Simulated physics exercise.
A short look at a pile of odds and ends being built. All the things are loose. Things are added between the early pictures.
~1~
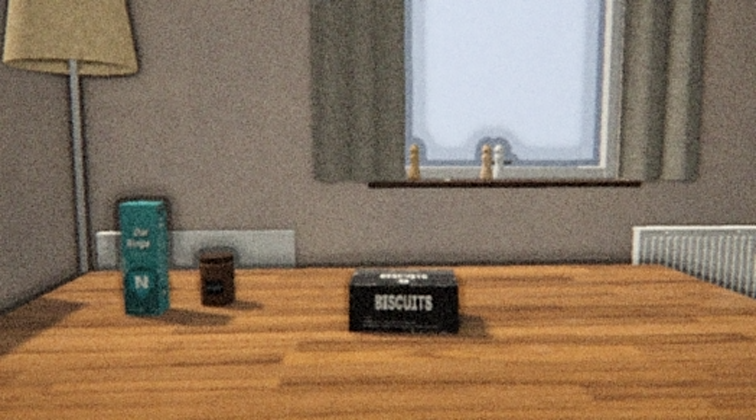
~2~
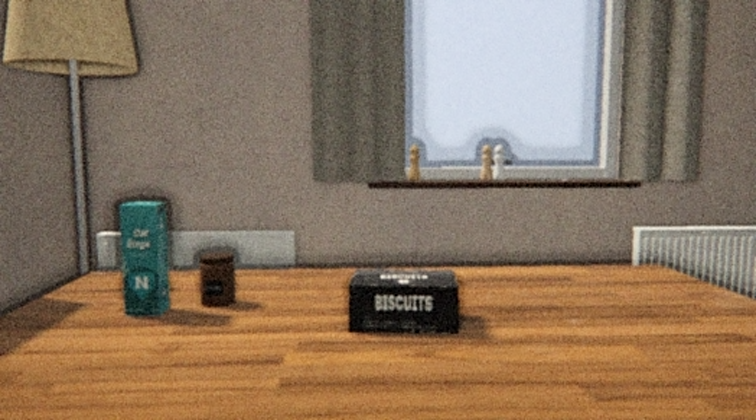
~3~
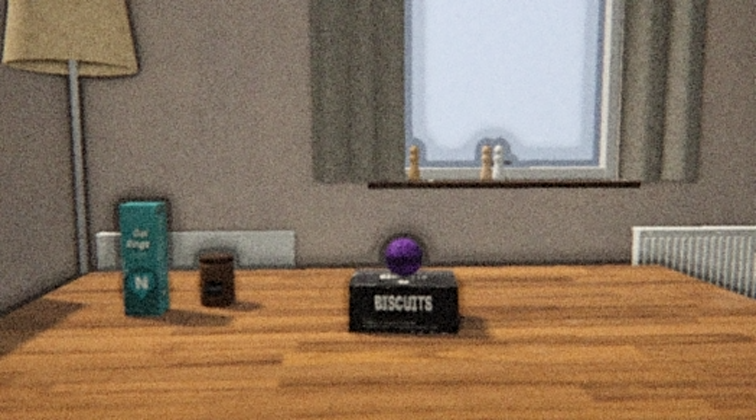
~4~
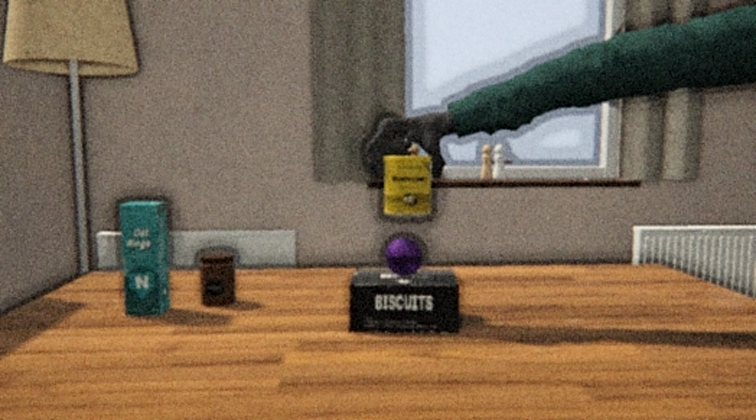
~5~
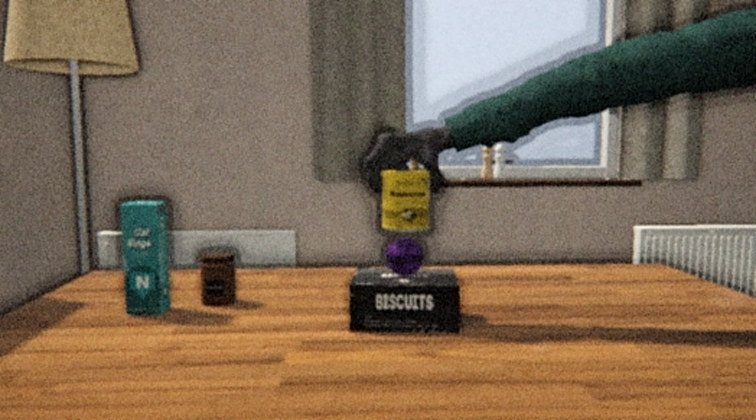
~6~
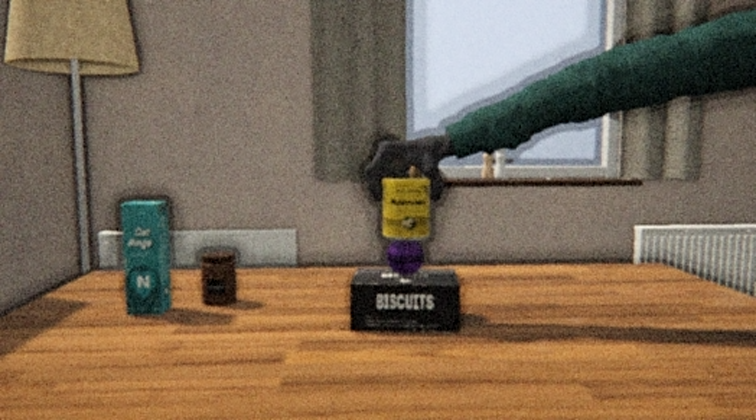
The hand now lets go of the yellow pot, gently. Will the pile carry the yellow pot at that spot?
Here the pile loses its balance.
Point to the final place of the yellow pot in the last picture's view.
Around (585, 297).
Then, 0.80 s past the last view, yellow pot now fallen.
Then, 1.00 s past the last view, things are still on the move.
Finally, fallen, yellow pot; the other 4 still in place. Final places as the last picture's camera would see them, yellow pot near (584, 297). The pile comes apart.
